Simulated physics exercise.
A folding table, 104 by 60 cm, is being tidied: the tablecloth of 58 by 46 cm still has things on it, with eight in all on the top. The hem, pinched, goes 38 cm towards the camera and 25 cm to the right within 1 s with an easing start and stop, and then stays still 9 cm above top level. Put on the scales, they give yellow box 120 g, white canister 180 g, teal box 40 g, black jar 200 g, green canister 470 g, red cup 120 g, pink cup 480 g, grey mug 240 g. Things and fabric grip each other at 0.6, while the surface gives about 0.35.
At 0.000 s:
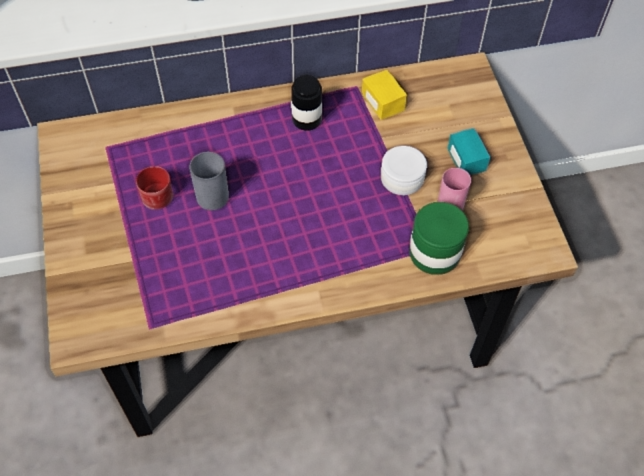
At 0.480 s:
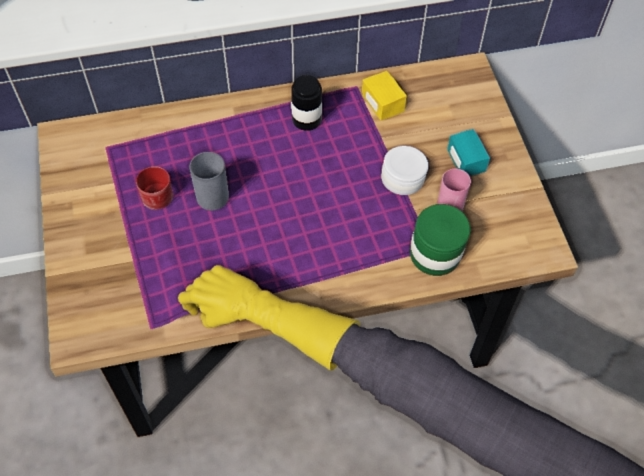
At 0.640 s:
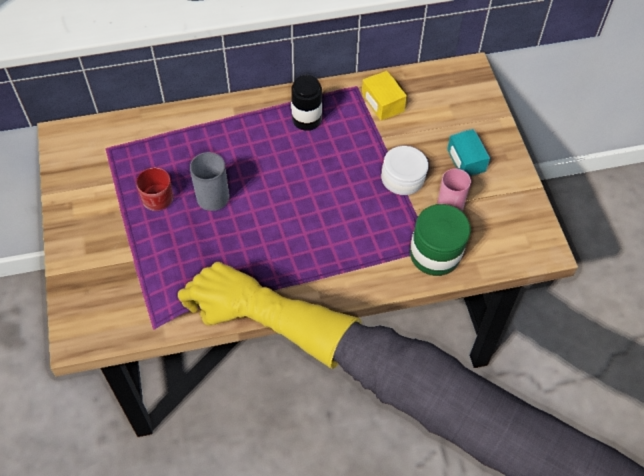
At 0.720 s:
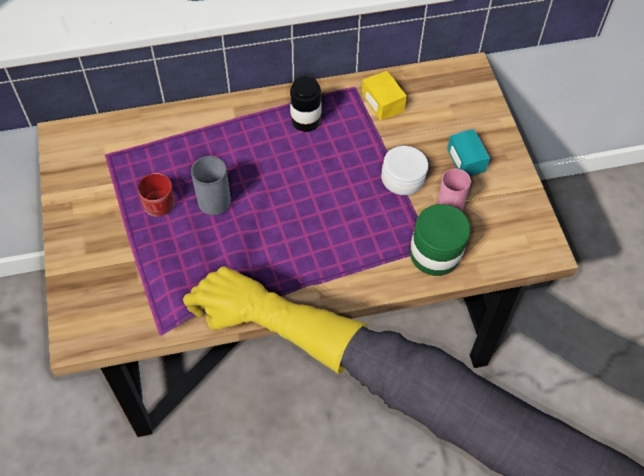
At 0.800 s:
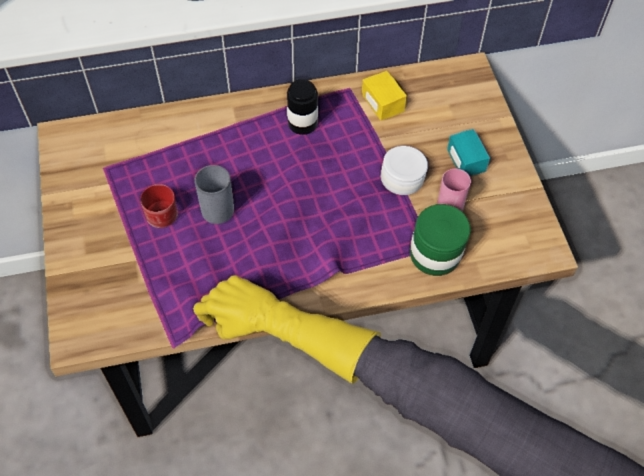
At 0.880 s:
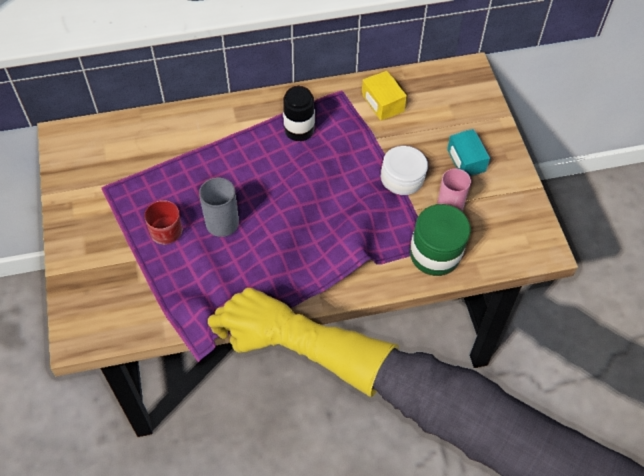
A yellow-gloved hand gripping a purple tablecloth's near edge and pulling it forward, the red cup, grey mug and black jar shifting along.
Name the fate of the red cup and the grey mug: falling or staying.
In the end my guess is the red cup ends up off the surface; my guess is the grey mug ends up off the surface.
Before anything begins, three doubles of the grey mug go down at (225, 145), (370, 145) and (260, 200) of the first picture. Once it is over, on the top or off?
In order: Comes off; holds on; comes off.
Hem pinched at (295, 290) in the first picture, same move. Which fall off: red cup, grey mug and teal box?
Afterwards red cup comes off, grey mug comes off and teal box is still on top.
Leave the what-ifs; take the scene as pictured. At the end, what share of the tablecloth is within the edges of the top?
Roughly 30%.
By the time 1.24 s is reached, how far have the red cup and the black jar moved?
For the red cup it's around 35 cm, and for the black jar around 20 cm.
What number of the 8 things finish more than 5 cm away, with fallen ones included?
That comes to 3 of the things.
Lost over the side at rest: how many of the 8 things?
Total: 2.
After 1.1 s, 85 % of the tablecloth is still over the top; red cup 22 cm off its start, grey mug 17 cm off its start, black jar 11 cm off its start.
After 1.2 s, 70 % of the tablecloth is still over the top; red cup 36 cm off its start, grey mug 30 cm off its start, black jar 21 cm off its start.
After 1.4 s, 40 % of the tablecloth is still over the top; red cup over the edge, grey mug over the edge, black jar 33 cm off its start at (284, 214).
After 1.6 s, 30 % of the tablecloth is still over the top; red cup over the edge, grey mug over the edge, black jar 44 cm off its start.
After 3.2 s, 30 % of the tablecloth is still over the top; red cup over the edge, grey mug over the edge, black jar 46 cm off its start at (278, 272), green canister 5 cm off its start at (440, 245).
